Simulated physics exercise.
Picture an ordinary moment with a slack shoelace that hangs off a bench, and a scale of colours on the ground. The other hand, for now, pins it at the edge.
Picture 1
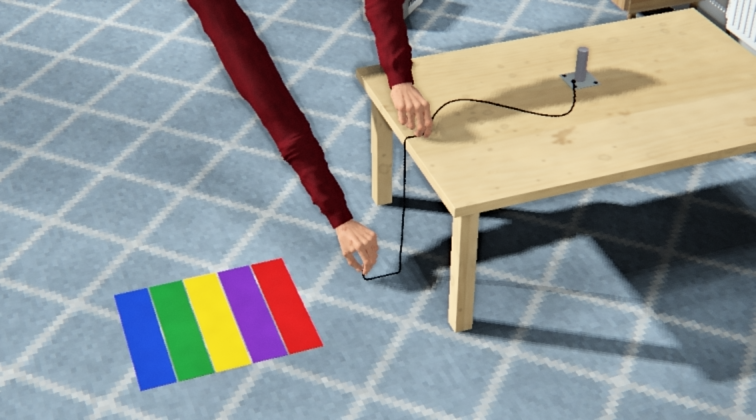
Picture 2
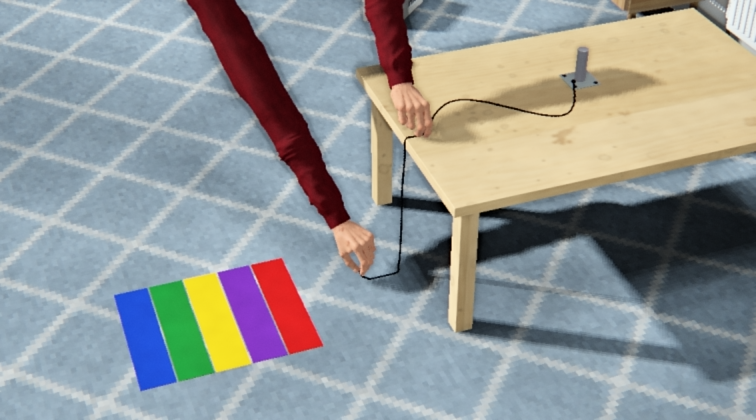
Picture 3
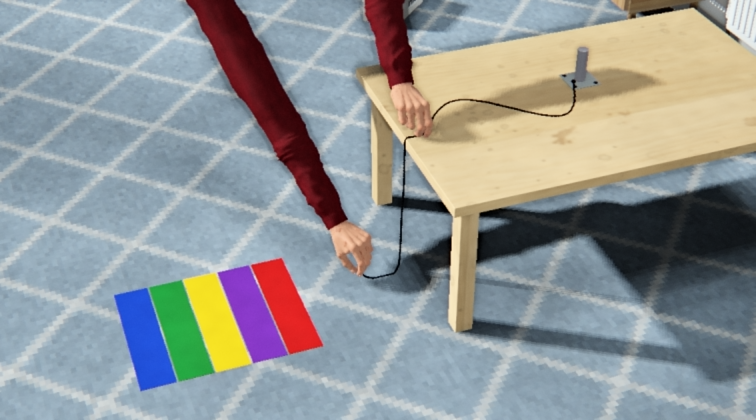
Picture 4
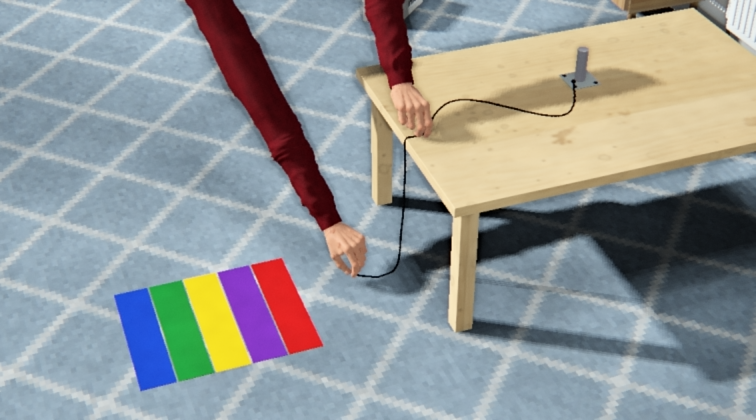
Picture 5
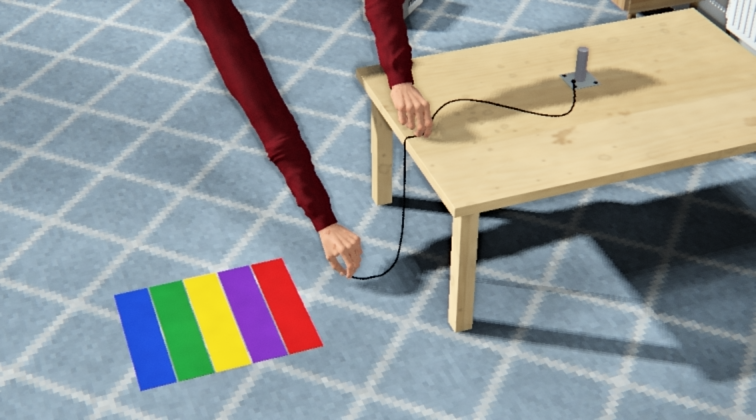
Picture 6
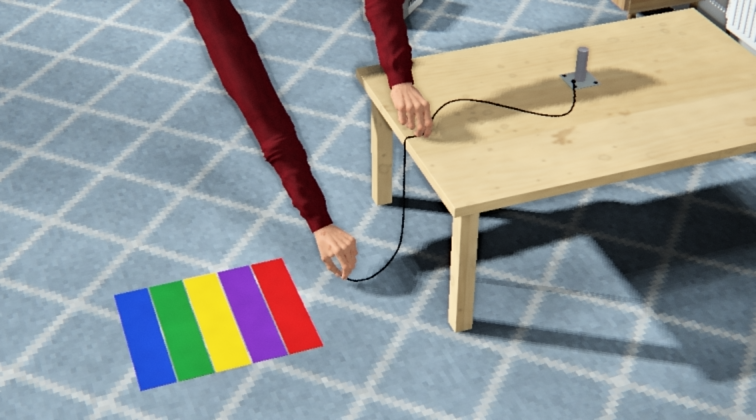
The clip opens on a dark cord running from a small post across a wooden table and over its edge, pinned there by one hand while another holds its end low, near a striped colour panel on the floor. The lower hand then draws the end slightly left, and the hanging cord's sharp bend softens into a curve.
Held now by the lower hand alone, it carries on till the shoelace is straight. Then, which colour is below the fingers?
The green one is below them.
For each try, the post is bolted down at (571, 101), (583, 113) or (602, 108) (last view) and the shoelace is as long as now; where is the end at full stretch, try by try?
The first try gives (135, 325), the second (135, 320) and the third (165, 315).
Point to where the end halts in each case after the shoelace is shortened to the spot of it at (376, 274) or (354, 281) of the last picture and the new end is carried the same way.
The pixels are close to (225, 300) and (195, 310), one per try.
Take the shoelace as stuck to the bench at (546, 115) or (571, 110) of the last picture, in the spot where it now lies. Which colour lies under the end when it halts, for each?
Expected strip, first: Yellow; second: Yellow.
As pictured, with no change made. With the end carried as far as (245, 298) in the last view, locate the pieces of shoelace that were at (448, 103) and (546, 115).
(411, 129) and (497, 99).
A little later, end near (245, 298); over purple.
Next, end near (200, 308); over yellow.
When it is tight, end near (172, 314); over green. It gets as far as the green strip.
